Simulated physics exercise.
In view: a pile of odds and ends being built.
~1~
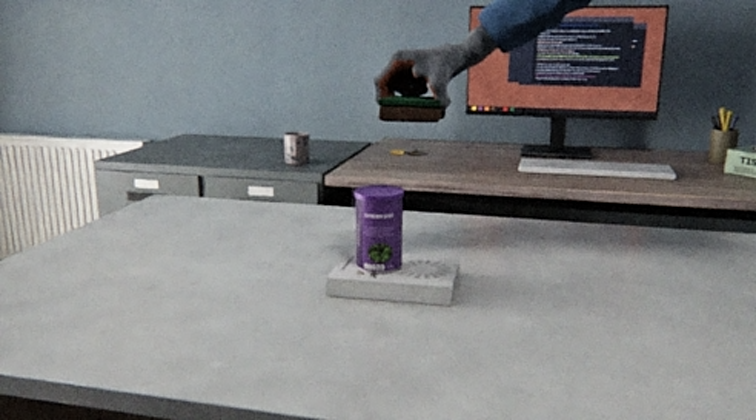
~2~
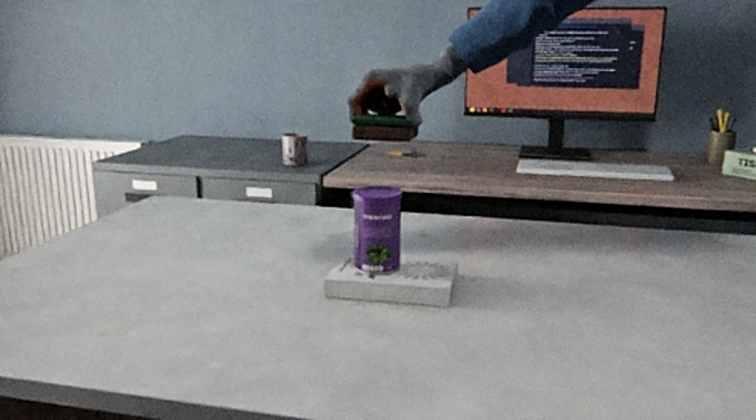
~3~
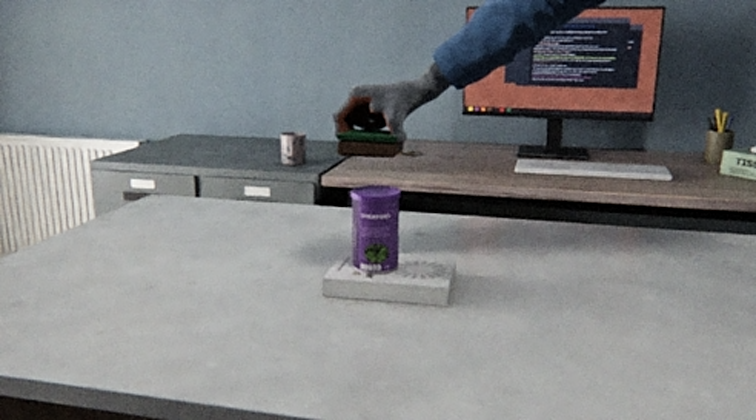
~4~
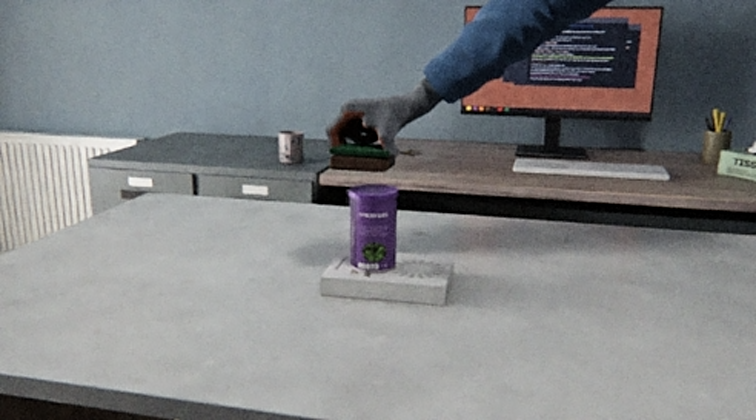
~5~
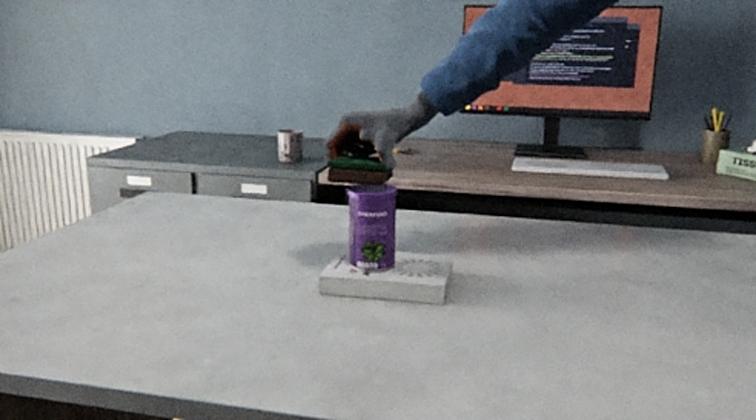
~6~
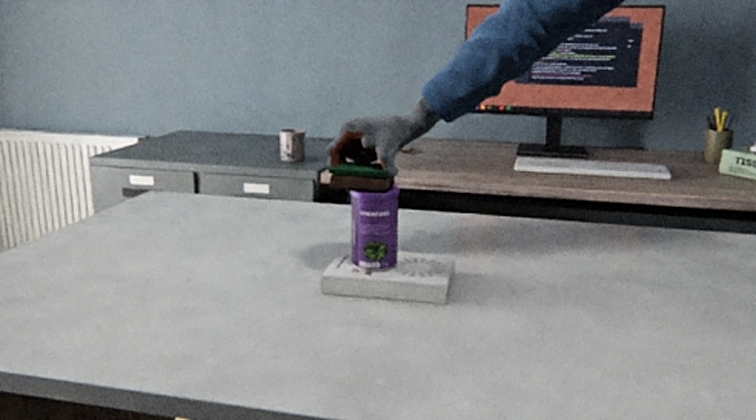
In an office with blue-grey walls, a nearly steady camera looks across a pale grey table toward desks behind it. A purple can stands on a white book near the centre, with a cup on the dark cabinet at left and a lit monitor, keyboard and pencil holder at right. A blue-sleeved arm lowers a brown and green sponge leftward and down onto the can's top, the hand still on it.
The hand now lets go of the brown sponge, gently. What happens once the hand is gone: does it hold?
Here the pile keeps its balance.
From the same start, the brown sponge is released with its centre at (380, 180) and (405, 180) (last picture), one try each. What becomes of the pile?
First try: It keeps its balance; second try: It loses its balance.
Then, 0.30 s on from there, no change.
Then, 0.70 s on from there, brown sponge resting near (363, 177).
In the end, all 3 unmoved. At the end, from the last picture's camera, brown sponge near (363, 177). The pile stays up.
